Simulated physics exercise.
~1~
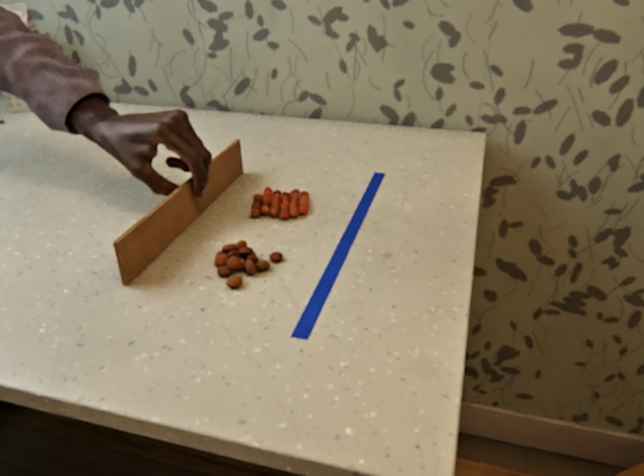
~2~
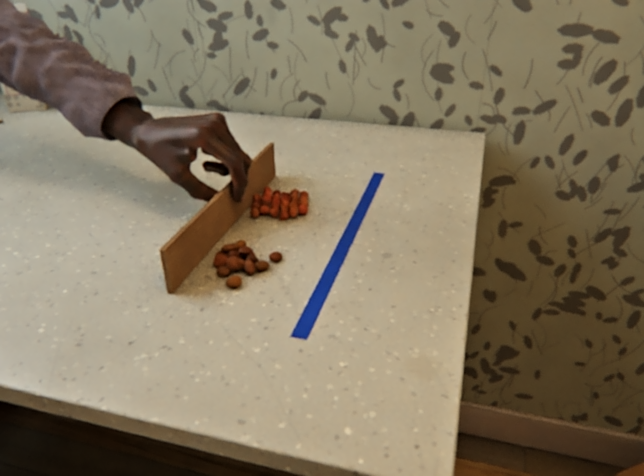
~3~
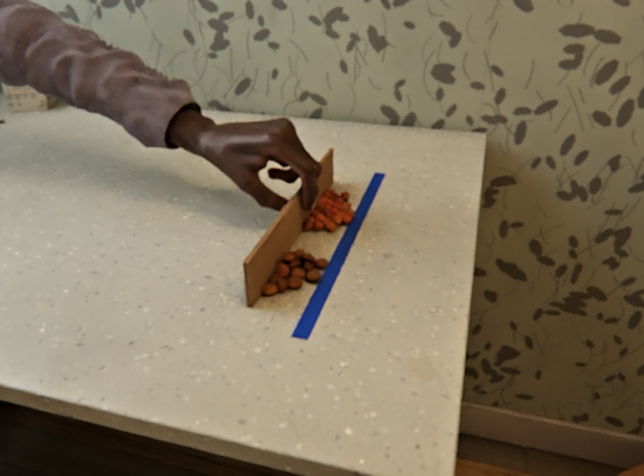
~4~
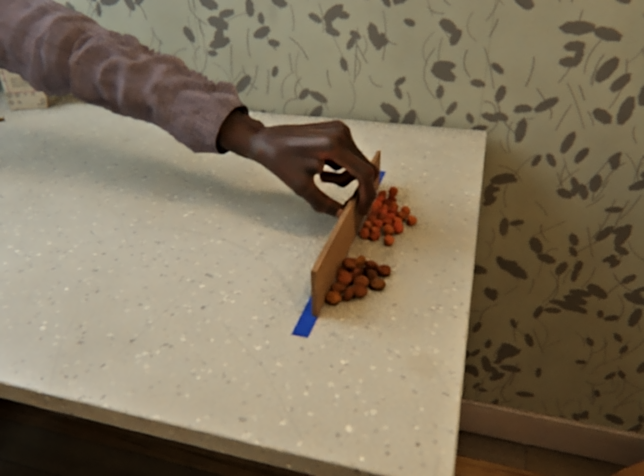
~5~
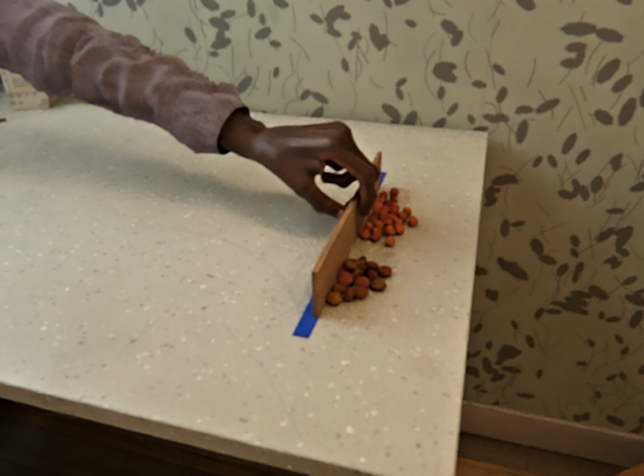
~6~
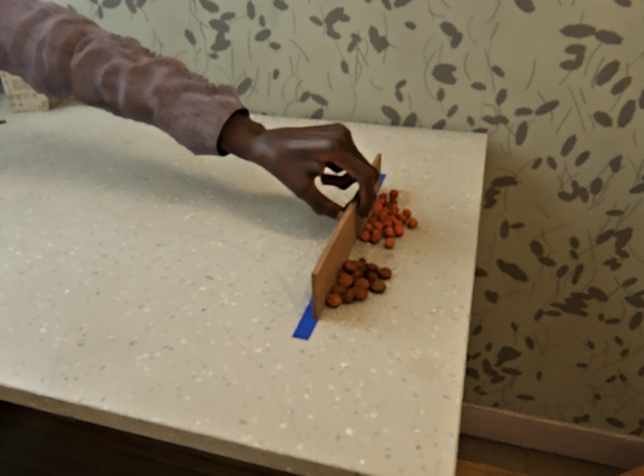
On a pale speckled tabletop, a hand slid an upright brown card to the right, pushing two small clusters of reddish and brown bits past a strip of blue tape, then held the card still on the tape with both clusters resting on the table.
